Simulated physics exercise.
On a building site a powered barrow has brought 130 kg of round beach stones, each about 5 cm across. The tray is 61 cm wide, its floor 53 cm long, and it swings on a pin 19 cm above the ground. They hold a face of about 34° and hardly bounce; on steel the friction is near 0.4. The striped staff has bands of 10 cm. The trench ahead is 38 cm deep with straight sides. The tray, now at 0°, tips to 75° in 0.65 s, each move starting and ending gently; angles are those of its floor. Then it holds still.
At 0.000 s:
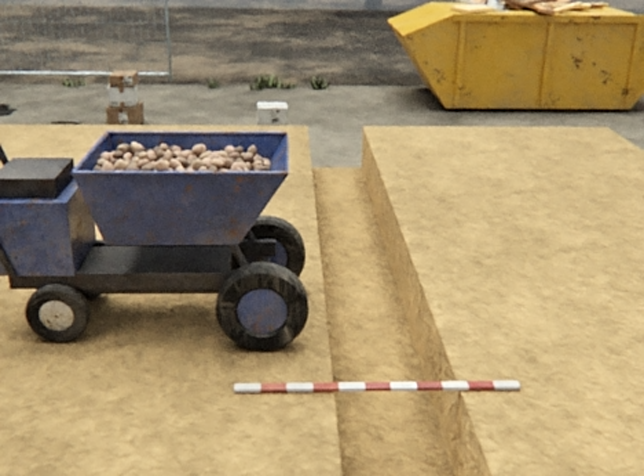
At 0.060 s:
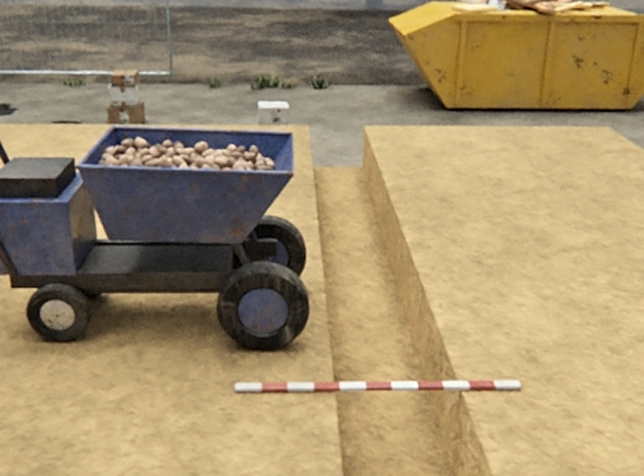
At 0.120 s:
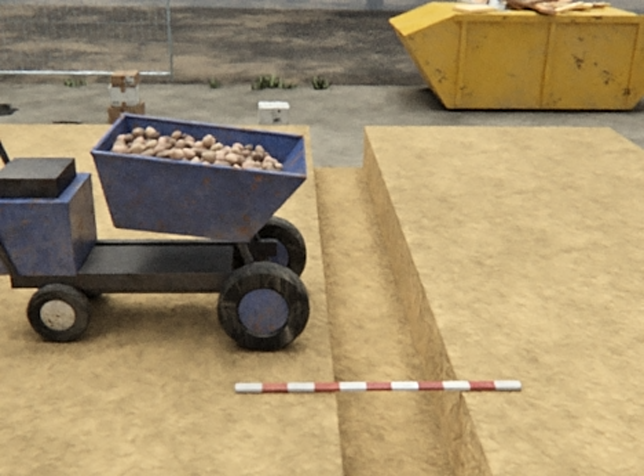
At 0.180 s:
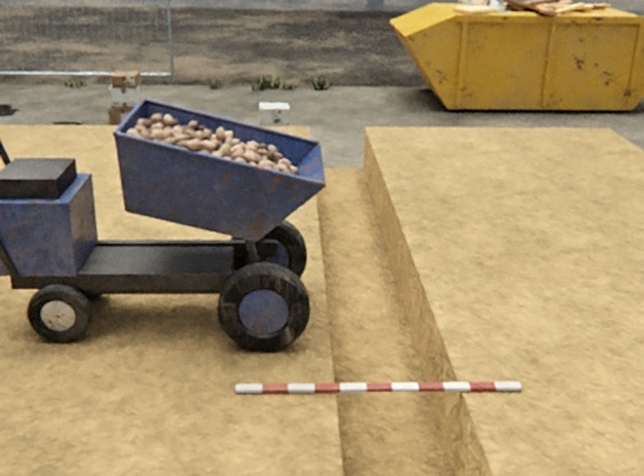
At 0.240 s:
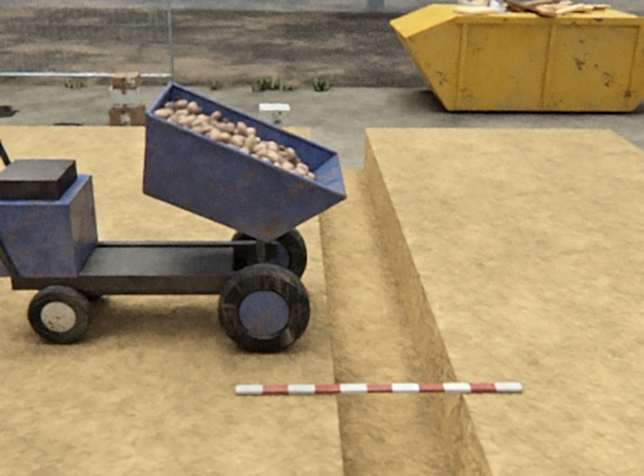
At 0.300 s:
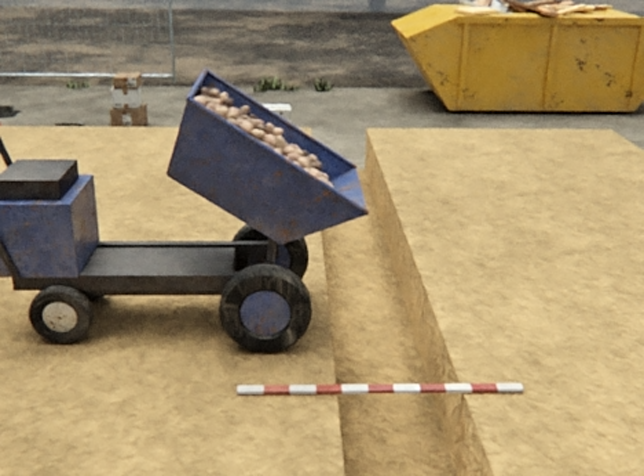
The blue tray of a small powered barrow, loaded with round stones, tilted slowly at first and then steeply, its back rising and its lip swinging out to the right over the straight-sided trench.
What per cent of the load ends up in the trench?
Some 26 per cent of it.
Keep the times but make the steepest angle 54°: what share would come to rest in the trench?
Then about 20 per cent.
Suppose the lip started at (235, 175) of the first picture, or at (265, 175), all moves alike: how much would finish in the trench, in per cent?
About 65 and 45 per cent.
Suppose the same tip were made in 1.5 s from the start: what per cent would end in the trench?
It would be near 45 per cent.
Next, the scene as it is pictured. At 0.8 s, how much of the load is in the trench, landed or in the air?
About 10 per cent by then.
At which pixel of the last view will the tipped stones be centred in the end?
Near (498, 313).
After 0.5 s the floor is at 64°; 100 % in the tray; the foremost stones are at (397, 243).
After 0.8 s the floor is at 75°; 53 % in the tray, 8 % in the trench, 39 % past the trench; the foremost stones are at (516, 325).
After 1.1 s the floor is at 75°; 10 % in the tray, 16 % in the trench, 75 % past the trench; the foremost stones are past the picture's edge.
After 3.0 s the floor is at 75°; 0 % in the tray, 26 % in the trench, 74 % past the trench; the foremost stones are past the picture's edge.
